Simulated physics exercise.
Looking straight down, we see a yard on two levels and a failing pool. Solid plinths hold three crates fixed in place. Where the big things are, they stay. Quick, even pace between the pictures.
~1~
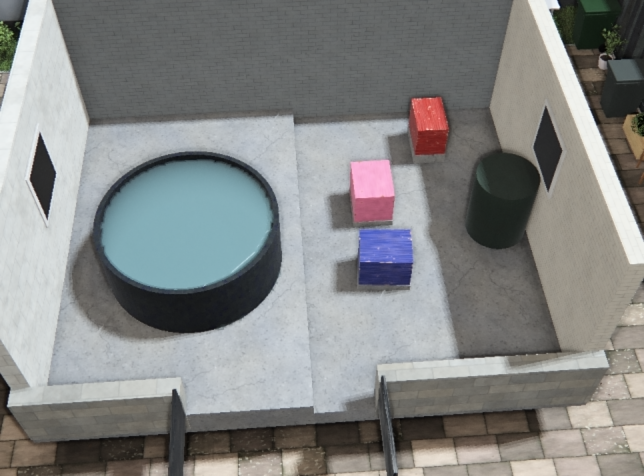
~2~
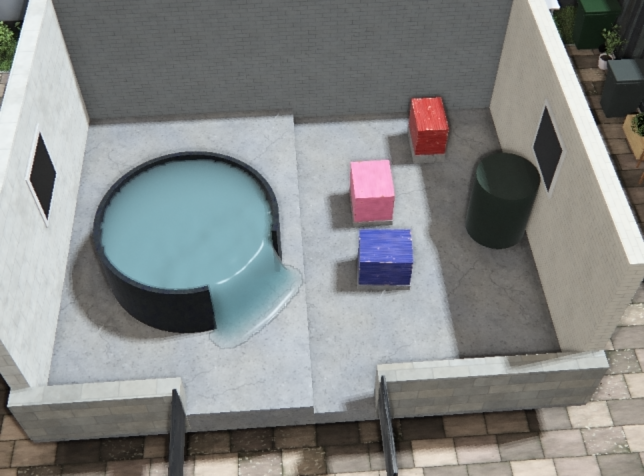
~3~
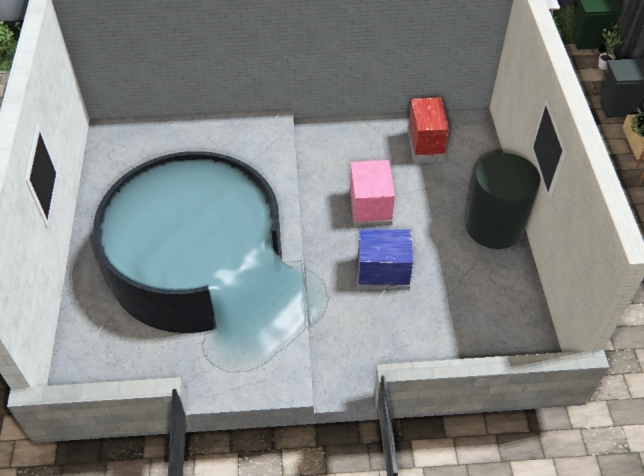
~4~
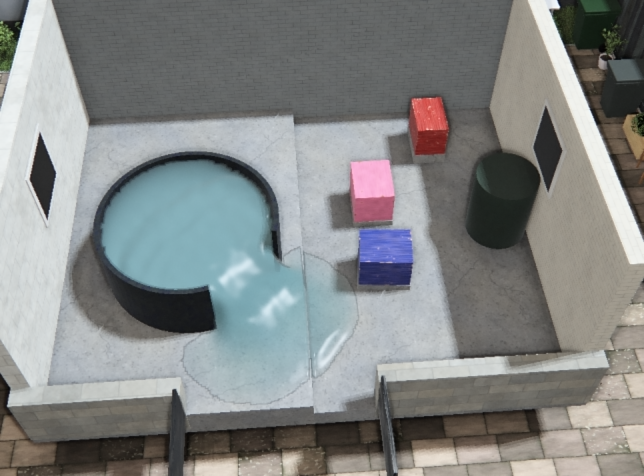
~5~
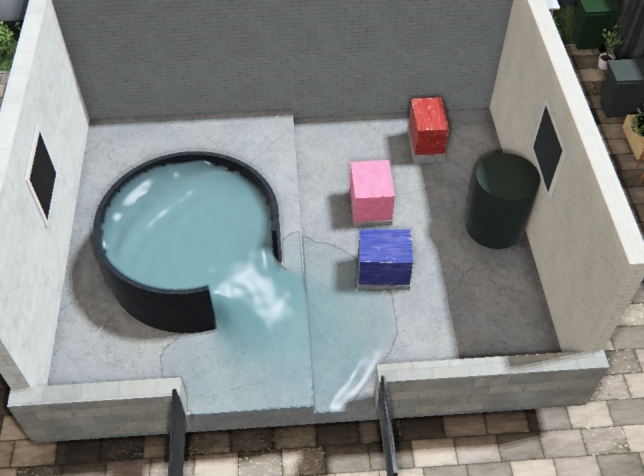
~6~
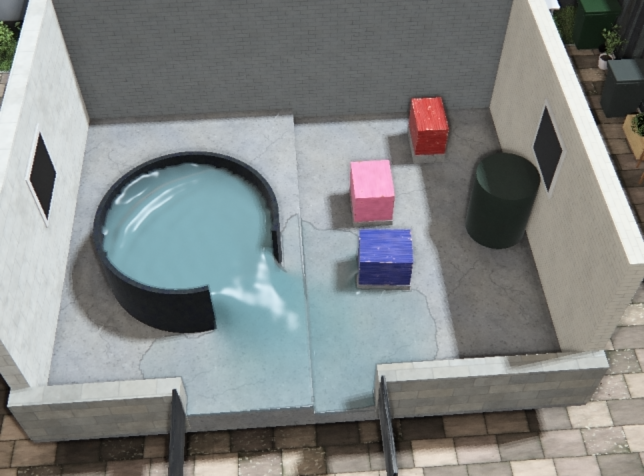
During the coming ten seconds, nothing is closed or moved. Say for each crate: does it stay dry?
One by one: The red crate stays above the water; the blue crate is not above the water; the pink crate is not above the water.
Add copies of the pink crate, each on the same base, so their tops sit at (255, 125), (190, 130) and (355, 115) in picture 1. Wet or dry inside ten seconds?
Crate one avoids the flood; crate two avoids the flood; crate three is touched by the flood.
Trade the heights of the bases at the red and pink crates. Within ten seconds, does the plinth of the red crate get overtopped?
Then: The red one takes water.
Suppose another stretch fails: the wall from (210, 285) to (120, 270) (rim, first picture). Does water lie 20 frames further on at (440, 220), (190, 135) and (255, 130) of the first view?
Untouched, soaked, soaked.
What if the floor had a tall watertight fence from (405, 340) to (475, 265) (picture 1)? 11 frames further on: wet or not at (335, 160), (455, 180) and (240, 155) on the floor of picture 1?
In that order: Not flooded, covered, dry.
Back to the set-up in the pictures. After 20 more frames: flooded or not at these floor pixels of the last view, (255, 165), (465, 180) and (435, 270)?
Point one left clear, point two left clear, point three sodden.
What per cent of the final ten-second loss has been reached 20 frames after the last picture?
Estimated share: Close to 60 %.
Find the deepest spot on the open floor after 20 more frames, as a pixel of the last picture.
Somewhere around (526, 259).
A moment on, water covers 30 % of the floor; the red crate not reached, the blue crate water round its plinth, the pink crate water round its plinth.
Next, water covers 35 % of the floor; the red crate not reached, the blue crate water round its plinth, the pink crate water round its plinth.
Then, water covers 45 % of the floor; the red crate not reached, the blue crate water round its plinth, the pink crate water round its plinth.
Later, water covers 55 % of the floor; the red crate water round its plinth, the blue crate water round its plinth, the pink crate water round its plinth.
In the end, water covers 60 % of the floor; the red crate stayed above the water, the blue crate was topped, the pink crate was topped.
